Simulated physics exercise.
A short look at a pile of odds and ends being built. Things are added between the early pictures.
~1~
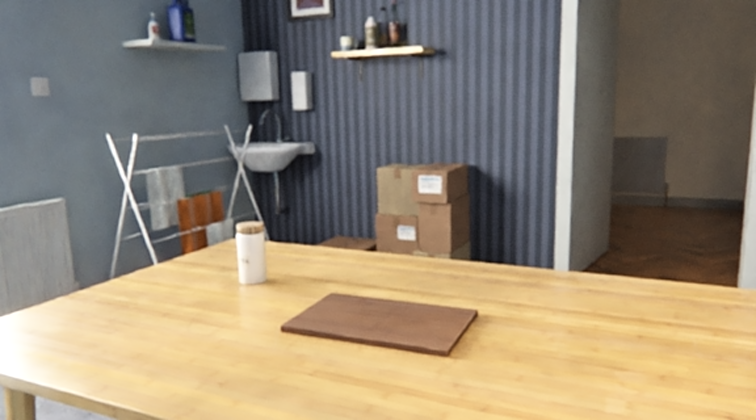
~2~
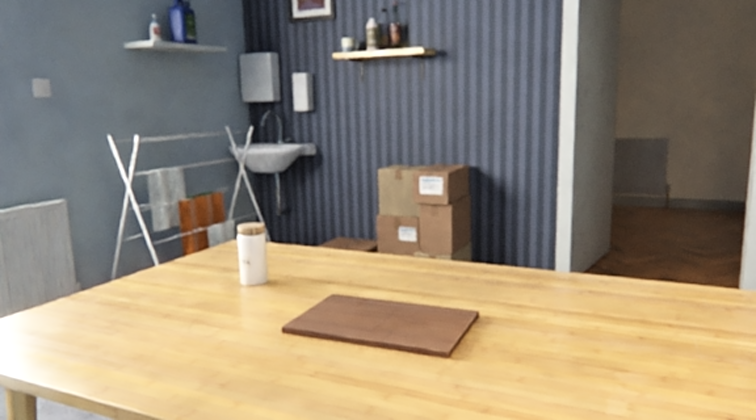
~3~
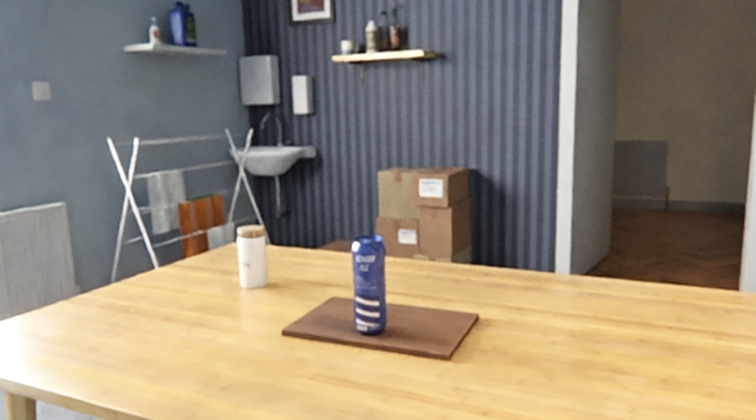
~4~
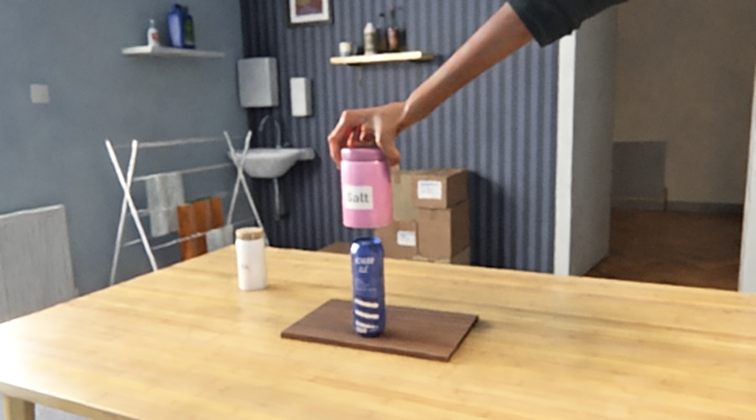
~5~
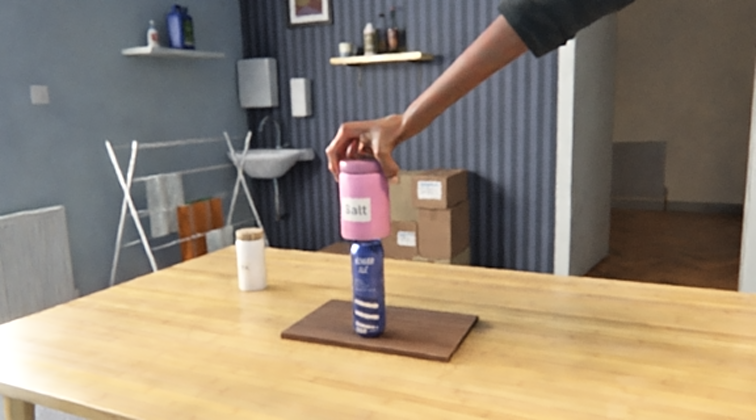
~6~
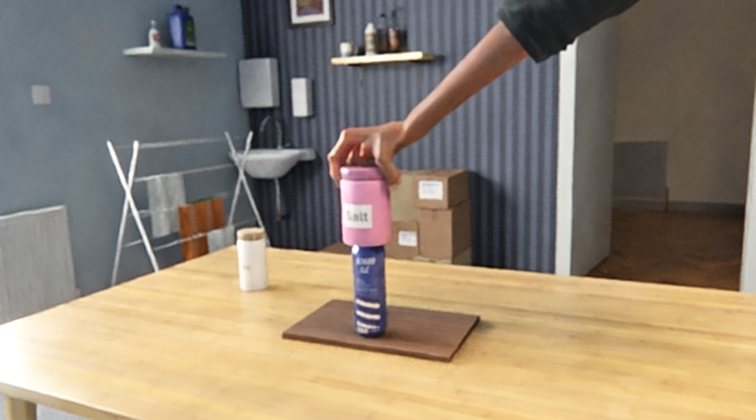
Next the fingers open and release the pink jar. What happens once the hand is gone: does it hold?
The pile stays up.
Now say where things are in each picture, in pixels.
In the first picture, the last thing is not in view yet.
In the second picture, the last thing is not in view yet; brown board (383, 322).
In the third picture, the last thing is not in view yet; white jar (253, 257).
The fourth picture shows coming down; pink jar (367, 186); blue can (368, 287).
The fifth picture shows coming down; pink jar (365, 198); brown board (382, 327).
The sixth picture shows in place under the hand; pink jar (367, 204); white jar (253, 259).
Then, 0.30 s past the last view, nothing moves.
Then, 0.70 s past the last view, pink jar resting near (367, 205).
Finally, all 4 still in place. Final places as the last picture's camera would see them, pink jar near (367, 205). The pile holds.
